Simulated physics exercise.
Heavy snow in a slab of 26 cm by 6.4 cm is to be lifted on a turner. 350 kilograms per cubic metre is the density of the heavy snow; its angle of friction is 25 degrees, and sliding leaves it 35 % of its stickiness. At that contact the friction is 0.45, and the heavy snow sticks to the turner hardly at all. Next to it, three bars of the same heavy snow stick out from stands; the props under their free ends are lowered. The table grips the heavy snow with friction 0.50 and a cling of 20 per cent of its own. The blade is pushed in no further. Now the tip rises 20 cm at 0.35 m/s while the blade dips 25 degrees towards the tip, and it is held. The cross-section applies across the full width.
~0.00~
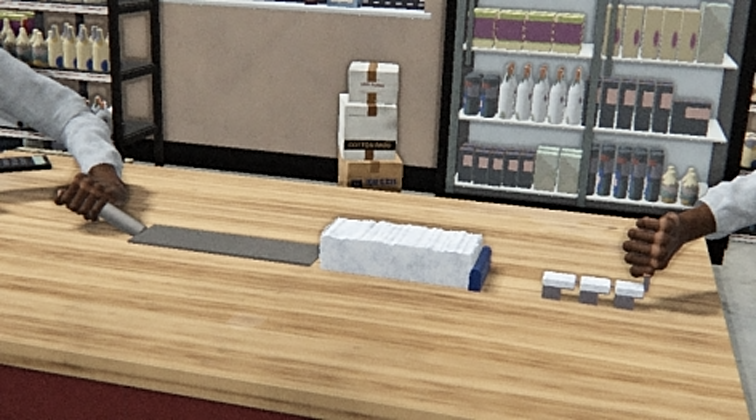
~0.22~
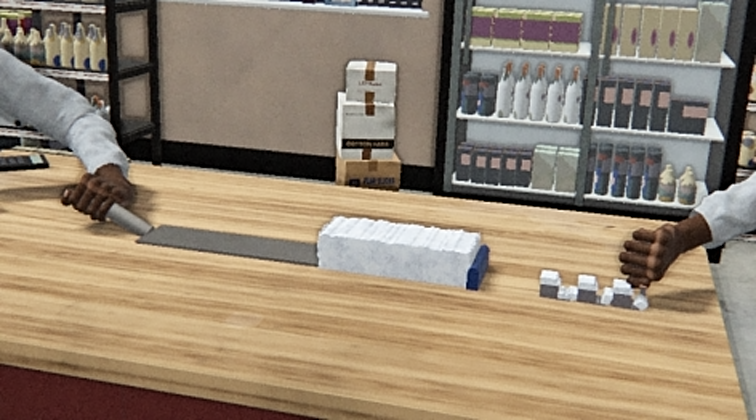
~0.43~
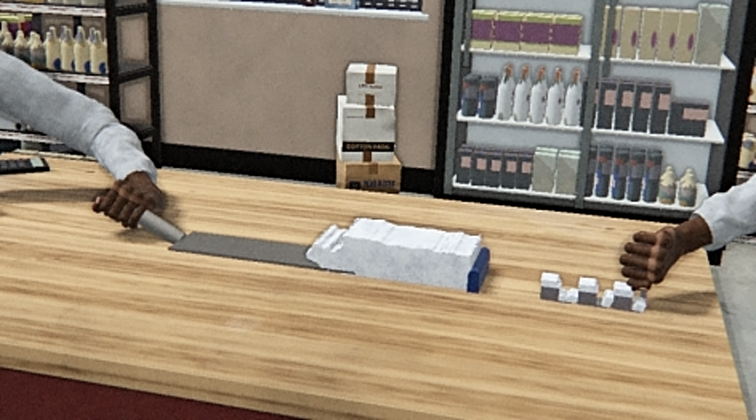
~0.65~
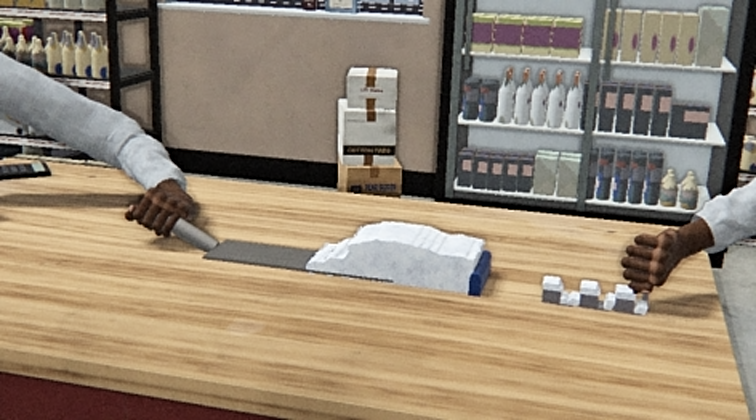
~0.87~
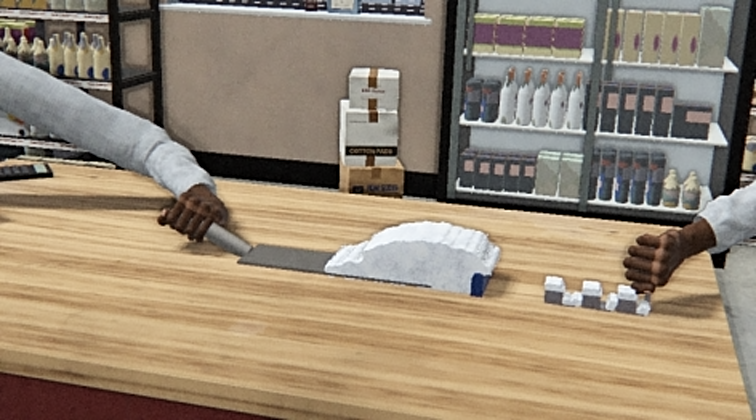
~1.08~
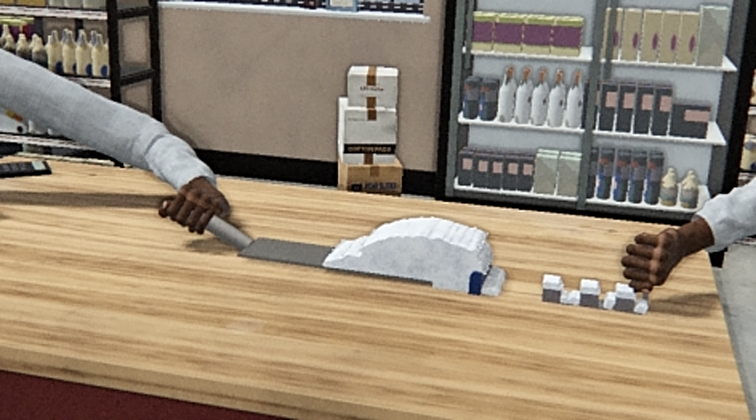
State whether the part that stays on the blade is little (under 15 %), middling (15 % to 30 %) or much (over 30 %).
It is middling.
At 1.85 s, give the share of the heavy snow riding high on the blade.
Close to 45 percent.
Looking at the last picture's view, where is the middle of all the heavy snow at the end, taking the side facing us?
Close to (439, 245) in the last picture.
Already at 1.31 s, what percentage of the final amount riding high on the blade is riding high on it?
About 100 %.
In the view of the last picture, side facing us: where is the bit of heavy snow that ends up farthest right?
You'll find it somewhere near (557, 302) on the near face.
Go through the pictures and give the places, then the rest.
In the first frame, handle end of the blade at (128, 242), not yet moved; top of the heavy snow at (400, 245); bar tips down by 0, 0, 0 (left to right).
In the second frame, handle end of the blade at (135, 242), moved 2.0 cm; top of the heavy snow at (332, 236); bar tips down by 2.3 cm, 2.4 cm, 2.4 cm (left to right).
In the third frame, handle end of the blade at (168, 250), moved 8.5 cm; top of the heavy snow at (346, 236); bar tips down by 2.3 cm, 2.4 cm, 2.5 cm (left to right).
In the fourth frame, handle end of the blade at (203, 258), moved 15 cm; top of the heavy snow at (390, 241); bar tips down by 2.3 cm, 2.4 cm, 2.5 cm (left to right).
In the fifth frame, handle end of the blade at (237, 263), moved 21 cm; top of the heavy snow at (420, 240); bar tips down by 2.3 cm, 2.4 cm, 2.5 cm (left to right).
In the sixth frame, handle end of the blade at (238, 256), moved 22 cm; top of the heavy snow at (419, 236); bar tips down by 2.3 cm, 2.4 cm, 2.5 cm (left to right).
After 1.31 s, the tip is 8.2 cm up.
After 1.58 s, the tip is 18 cm up.
After 1.85 s, the tip is 20 cm up and 46 % is riding high on the blade.
After 2.11 s, the tip is 20 cm up and 38 % is riding high on the blade.
After 2.90 s, at the end, the tip is 20 cm up and 20 % is riding high on the blade.
